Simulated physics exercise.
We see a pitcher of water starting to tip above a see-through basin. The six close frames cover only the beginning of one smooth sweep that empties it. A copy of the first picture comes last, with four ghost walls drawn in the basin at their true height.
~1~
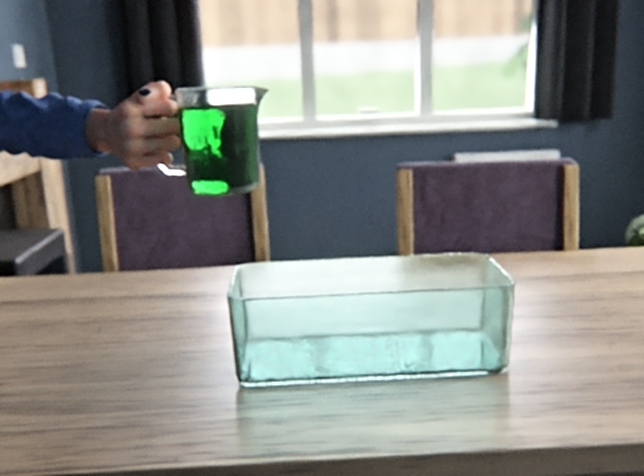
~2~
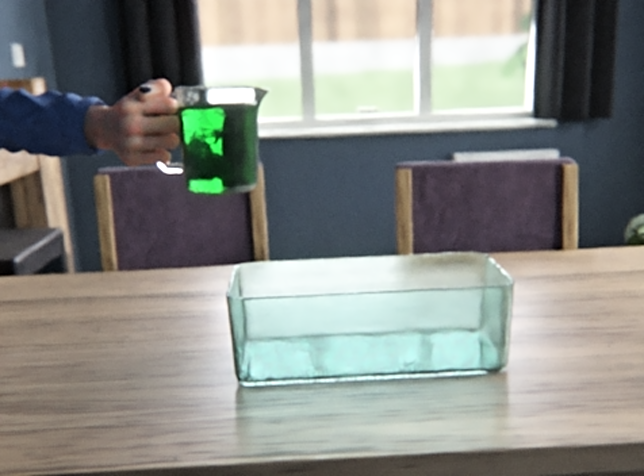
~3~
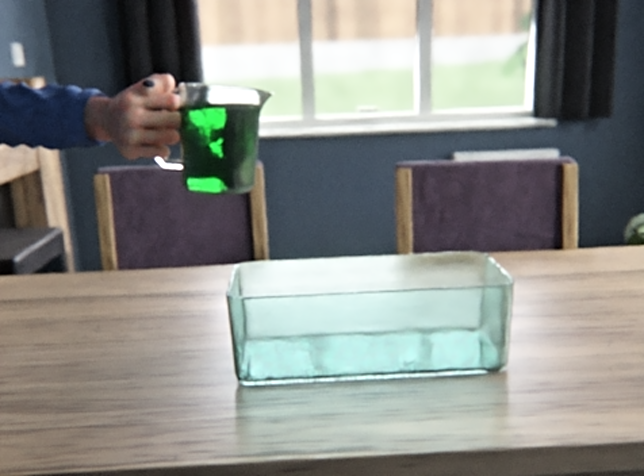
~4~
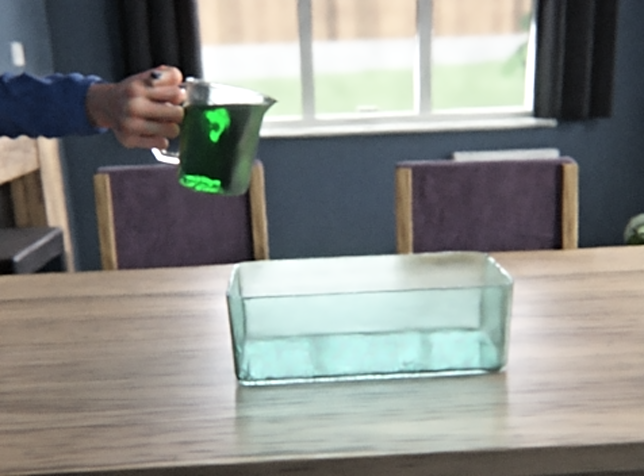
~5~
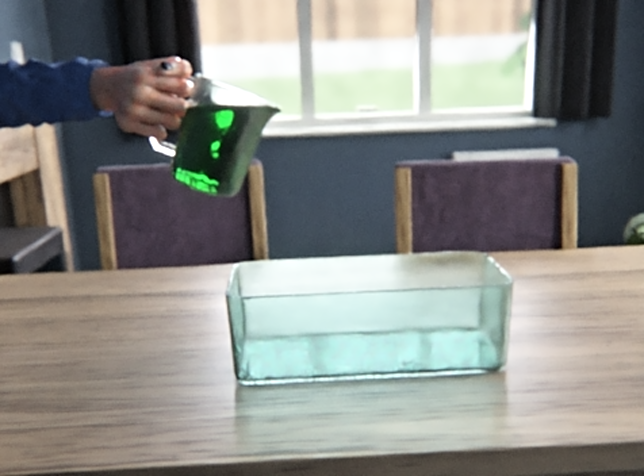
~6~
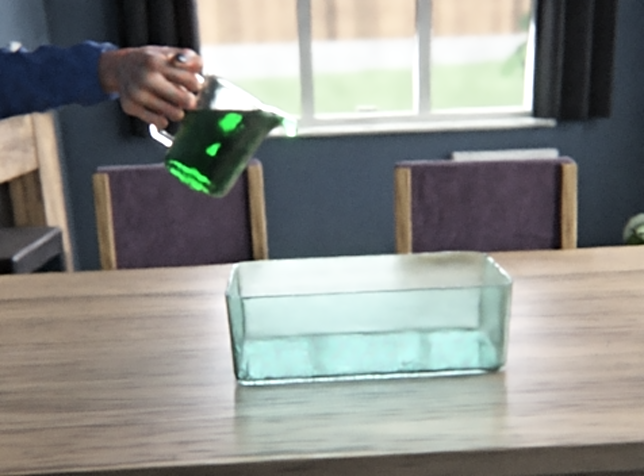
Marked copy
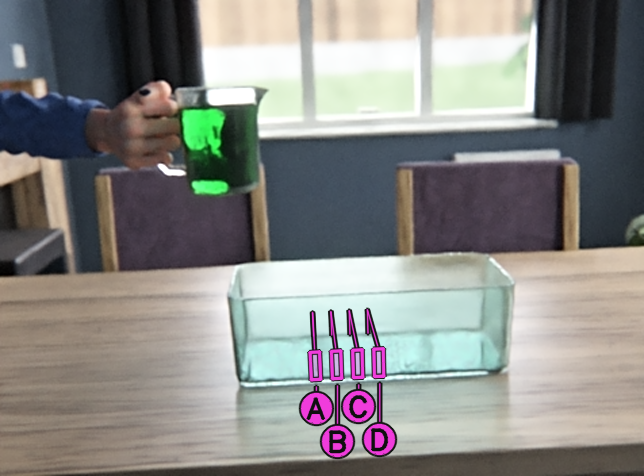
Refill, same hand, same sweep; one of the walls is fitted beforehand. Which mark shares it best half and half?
Best: C.
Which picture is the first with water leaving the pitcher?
In picture 6.
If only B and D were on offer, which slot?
That would be B.
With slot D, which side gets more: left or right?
The left one.
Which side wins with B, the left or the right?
More ends on the right.
On the marked copy, A at (316, 386); B at (337, 385); C at (358, 384); D at (379, 383).
For slot A, about 6 % ends left of the wall and 92 % right of it.
For slot B, about 23 % ends left of the wall and 75 % right of it.
For slot C, about 52 % ends left of the wall and 46 % right of it.
For slot D, about 88 % ends left of the wall and 7 % right of it; 5 % is lost outside.
